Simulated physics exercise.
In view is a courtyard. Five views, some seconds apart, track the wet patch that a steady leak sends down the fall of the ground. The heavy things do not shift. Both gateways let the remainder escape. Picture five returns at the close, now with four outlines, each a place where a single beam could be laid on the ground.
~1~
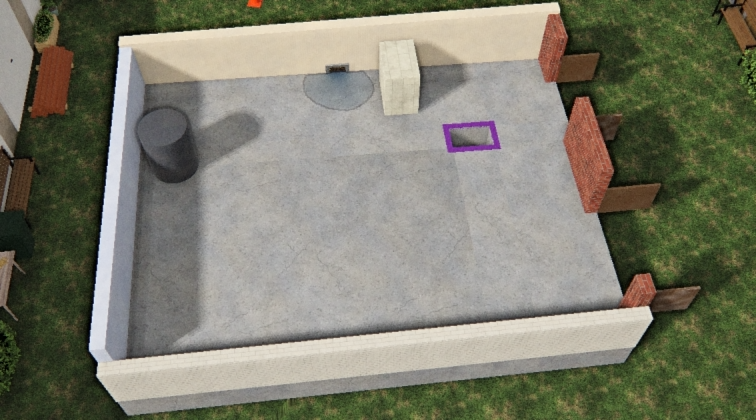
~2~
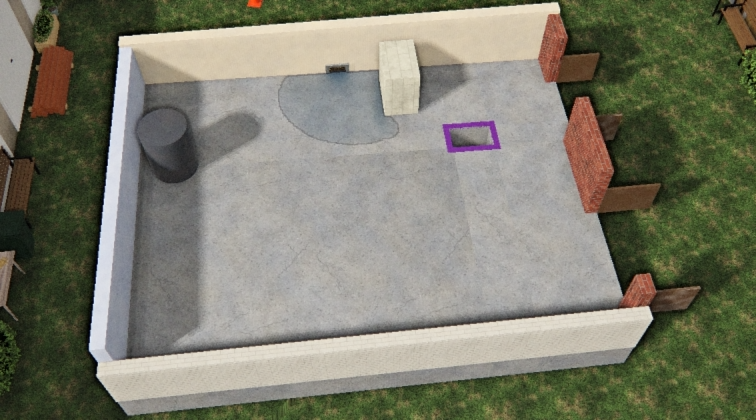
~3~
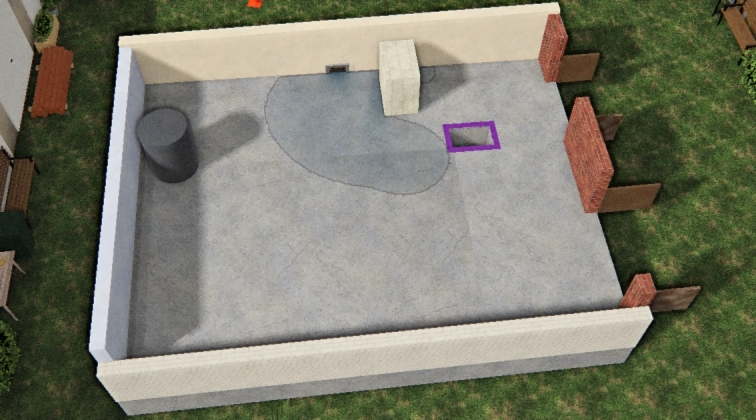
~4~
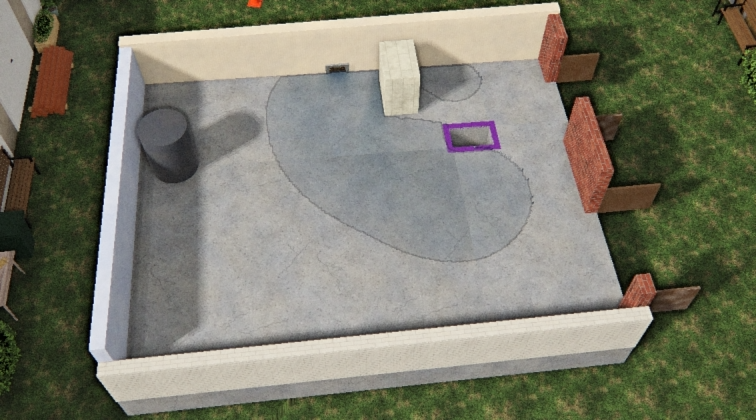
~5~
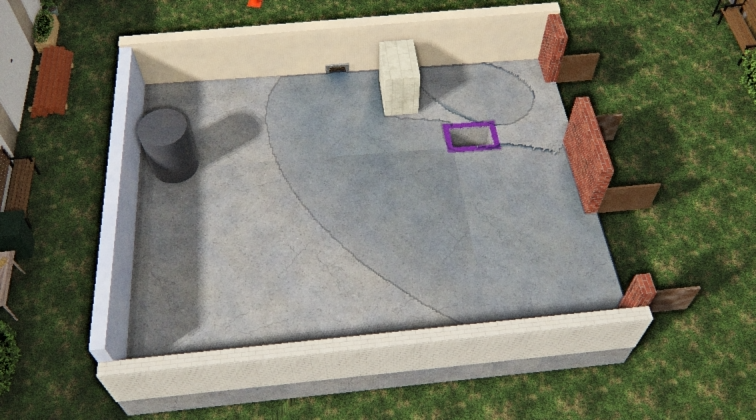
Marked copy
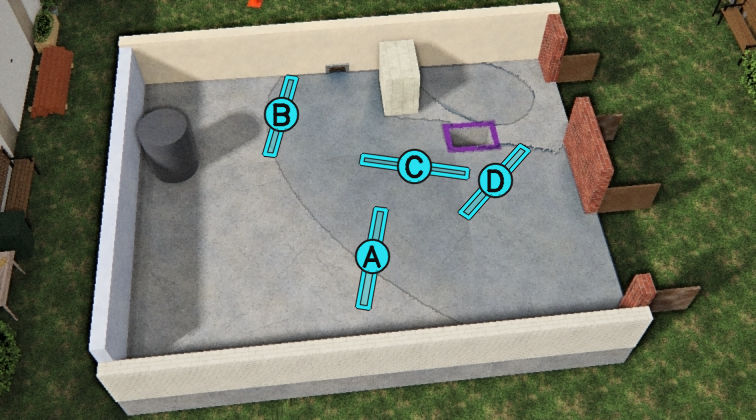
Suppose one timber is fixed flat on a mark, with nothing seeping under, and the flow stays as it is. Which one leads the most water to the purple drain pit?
The answer is position C.
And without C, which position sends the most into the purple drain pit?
Position D.
On the marked copy, A from (363, 307) to (380, 209); B from (269, 154) to (291, 77); C from (362, 159) to (467, 173); D from (464, 215) to (524, 148).
Choosing A, about 5 % of the stream runs into the purple drain pit, about 95 % out by the gates.
Choosing B, about 5 % of the stream runs into the purple drain pit, about 94 % out by the gates.
Choosing C, about 28 % of the stream runs into the purple drain pit, about 72 % out by the gates.
Choosing D, about 17 % of the stream runs into the purple drain pit, about 83 % out by the gates.
